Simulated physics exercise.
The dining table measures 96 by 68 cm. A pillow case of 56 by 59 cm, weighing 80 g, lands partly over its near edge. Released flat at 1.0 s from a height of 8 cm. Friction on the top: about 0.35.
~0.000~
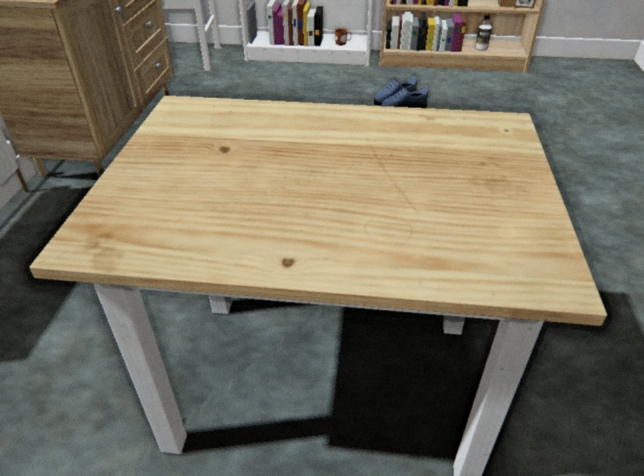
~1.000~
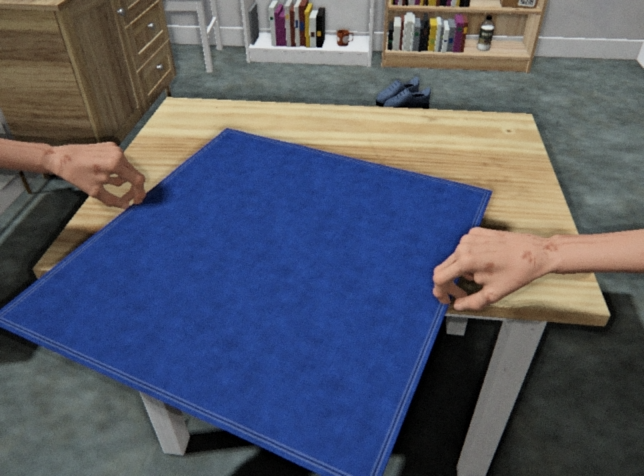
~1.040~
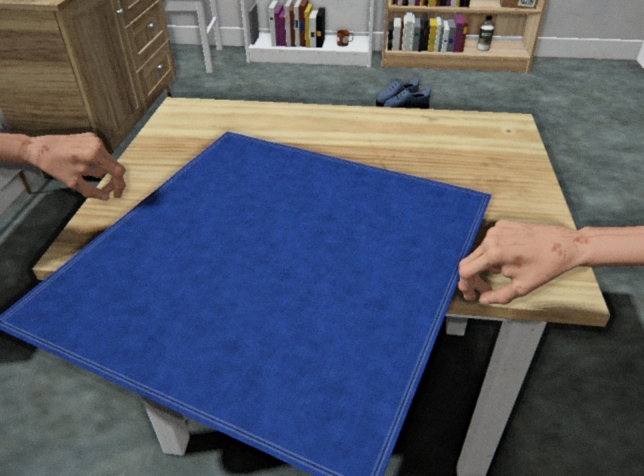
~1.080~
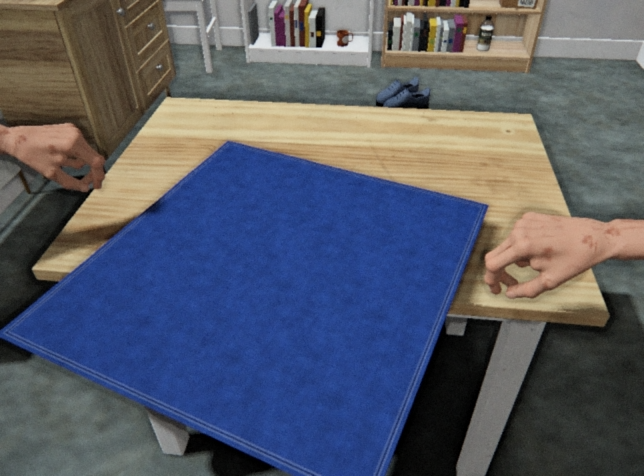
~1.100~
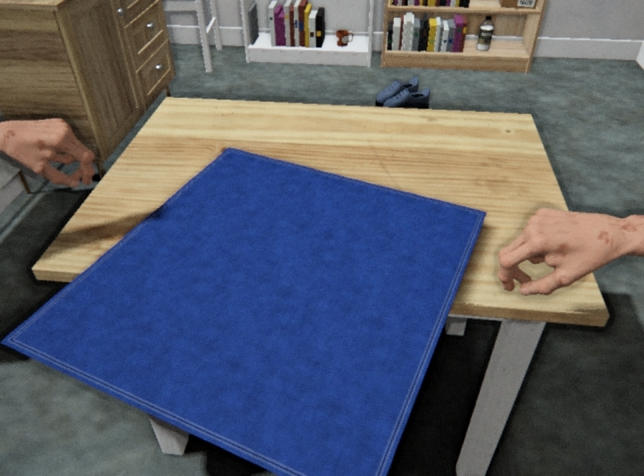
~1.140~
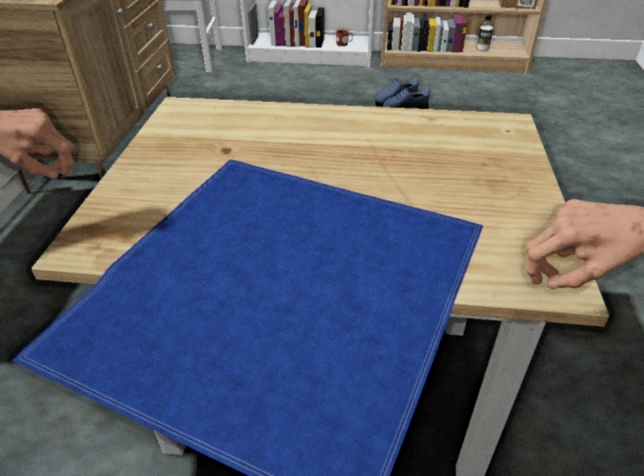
In a room with shelves and a wooden cabinet, two hands release a flat blue cloth partly over the near edge of a bare wooden dining table and draw apart, while the cloth slides slightly toward the viewer.
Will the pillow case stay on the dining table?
No, it falls off.
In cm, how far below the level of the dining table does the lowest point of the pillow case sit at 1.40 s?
Roughly 42 cm.
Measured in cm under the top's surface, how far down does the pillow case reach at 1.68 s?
About 66 cm.
By 1.4 s, 35 % of the pillow case is still over the top.
By 1.7 s, 0 % of the pillow case is still over the top.
By 1.9 s, 0 % of the pillow case is still over the top.
By 2.2 s, 0 % of the pillow case is still over the top.
By 4.4 s, 0 % of the pillow case is still over the top.
